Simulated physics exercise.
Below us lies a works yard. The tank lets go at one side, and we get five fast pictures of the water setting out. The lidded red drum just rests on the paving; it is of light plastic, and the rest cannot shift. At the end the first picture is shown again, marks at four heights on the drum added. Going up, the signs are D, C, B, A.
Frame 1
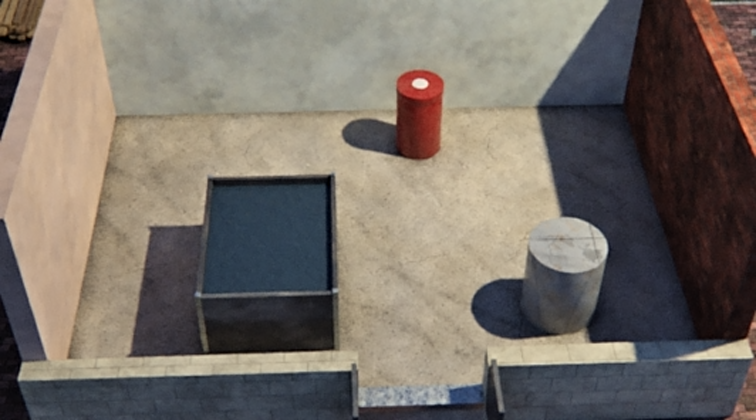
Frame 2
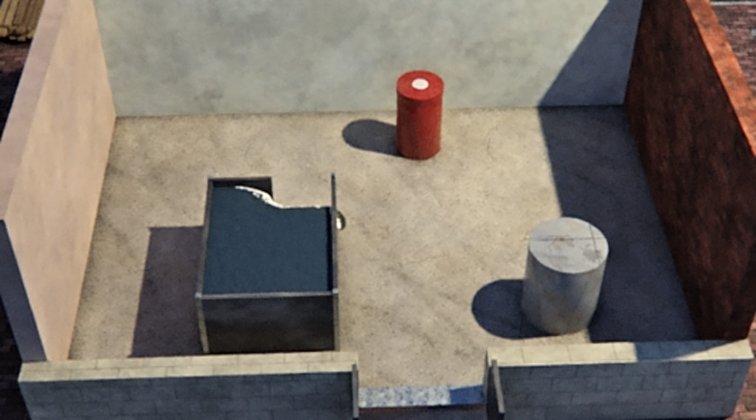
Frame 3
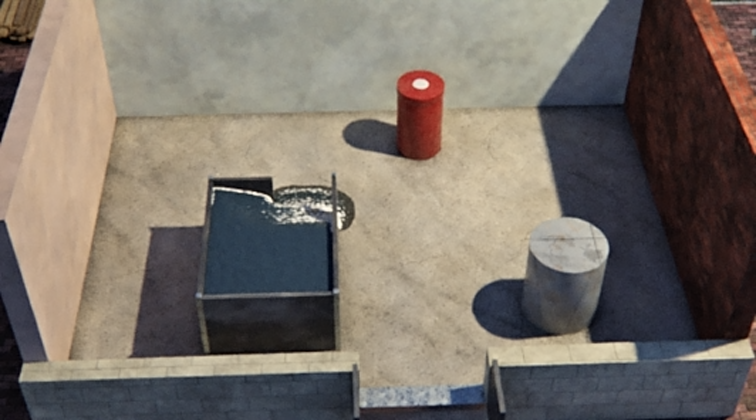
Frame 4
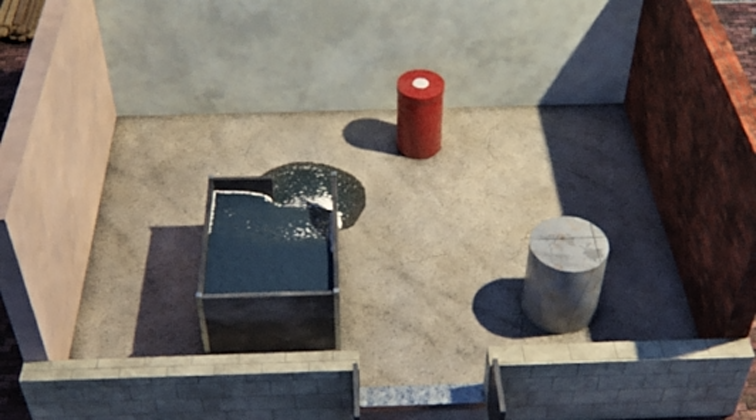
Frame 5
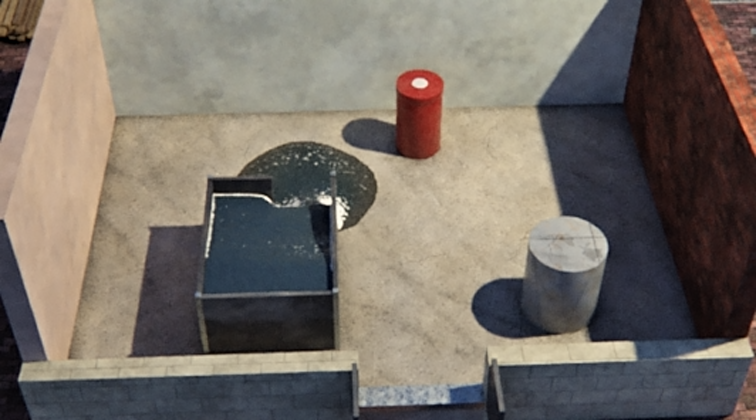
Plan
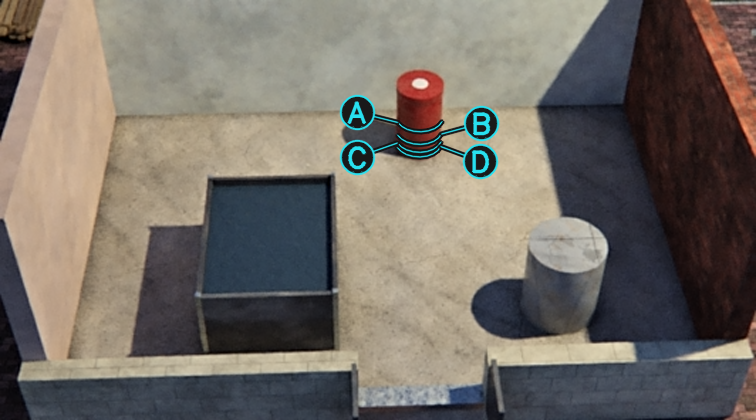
Water in a full, open-topped tank at the left of a walled yard starts to pour out through a gap at its back right corner. It spreads over the ground behind the tank in a dark, glistening, widening puddle, while the red drum and the pale grey cylinder stay still.
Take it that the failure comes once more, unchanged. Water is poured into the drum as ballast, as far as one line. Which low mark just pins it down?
B will do.
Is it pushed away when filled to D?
Yes, it does.
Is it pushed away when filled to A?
No.
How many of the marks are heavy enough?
Two of them.
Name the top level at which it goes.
C it is.
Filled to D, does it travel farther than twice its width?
Yes, clearly.
On the marked copy, A at (421, 131); B at (420, 144); C at (420, 152); D at (420, 156); from the bottom up D, C, B, A.
With A, it does not move.
With B, it does not move.
With C, it is pushed about twice its own width away.
With D, it is pushed about 7 times its own width away.
